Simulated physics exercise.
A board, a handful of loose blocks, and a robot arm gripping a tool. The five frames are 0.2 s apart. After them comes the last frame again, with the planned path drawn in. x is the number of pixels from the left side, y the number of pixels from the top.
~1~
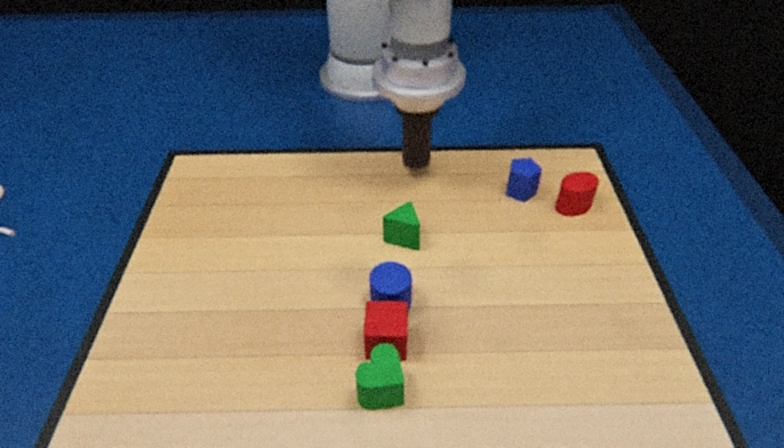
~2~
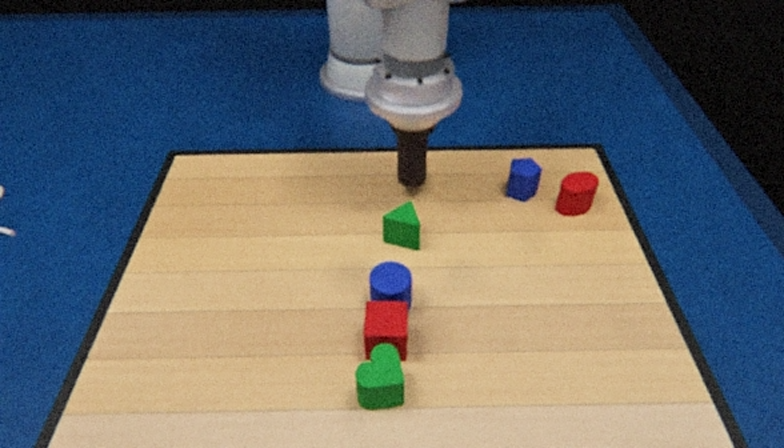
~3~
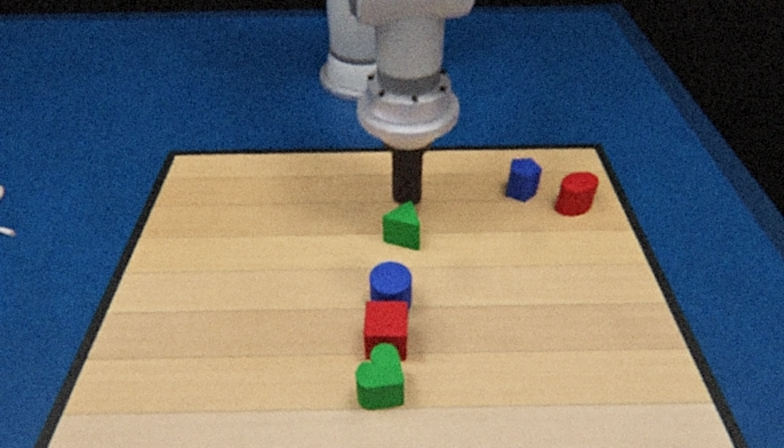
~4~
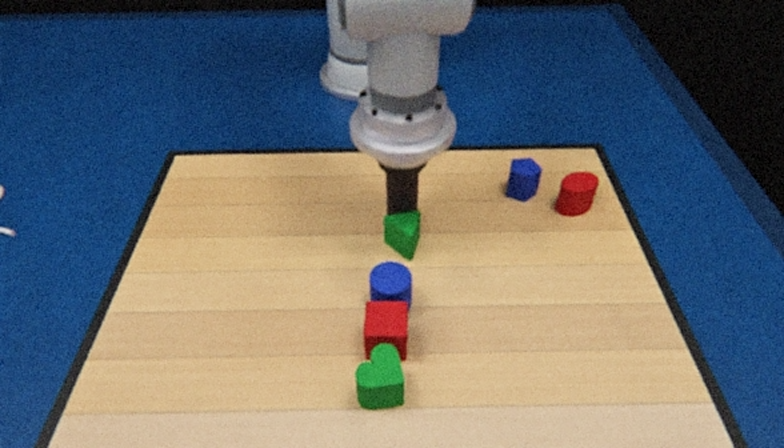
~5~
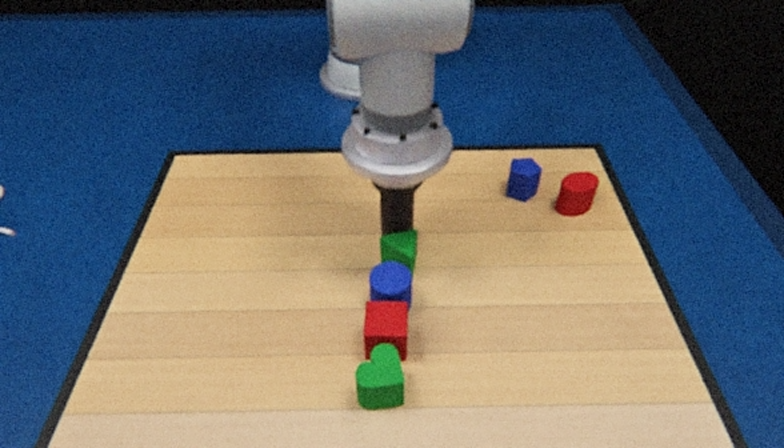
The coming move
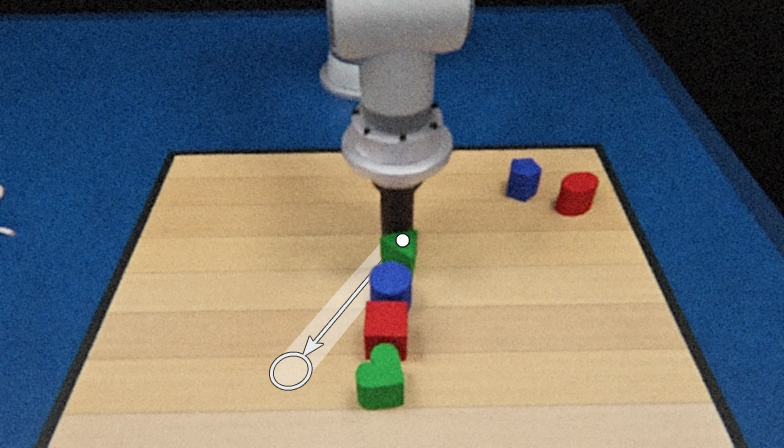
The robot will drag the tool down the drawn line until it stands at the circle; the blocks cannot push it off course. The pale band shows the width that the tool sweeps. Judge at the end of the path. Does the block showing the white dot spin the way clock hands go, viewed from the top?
No - that is not the case.
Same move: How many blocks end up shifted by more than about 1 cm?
I expect just one block to be moved by more than 1 cm.
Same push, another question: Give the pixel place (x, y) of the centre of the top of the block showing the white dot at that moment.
Final place: (403, 255).
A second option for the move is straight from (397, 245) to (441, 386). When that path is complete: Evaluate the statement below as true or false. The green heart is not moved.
The claim does not hold.
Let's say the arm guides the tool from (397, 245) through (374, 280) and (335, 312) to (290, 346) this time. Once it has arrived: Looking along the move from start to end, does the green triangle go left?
Yes.
Path on the board, from (397, 245) to (291, 371); the dot is on the green triangle.
The first path, step by step. One third of the way, tool at (364, 271); blue circular block at (392, 280); green triangle at (403, 255), turned 35° anticlockwise.
Two thirds of the way, tool at (329, 313); blue circular block at (392, 280); green triangle at (403, 255), turned 35° anticlockwise.
At the end, tool at (288, 360); red square in place; blue circular block at (392, 280); green triangle at (403, 255), turned 35° anticlockwise.
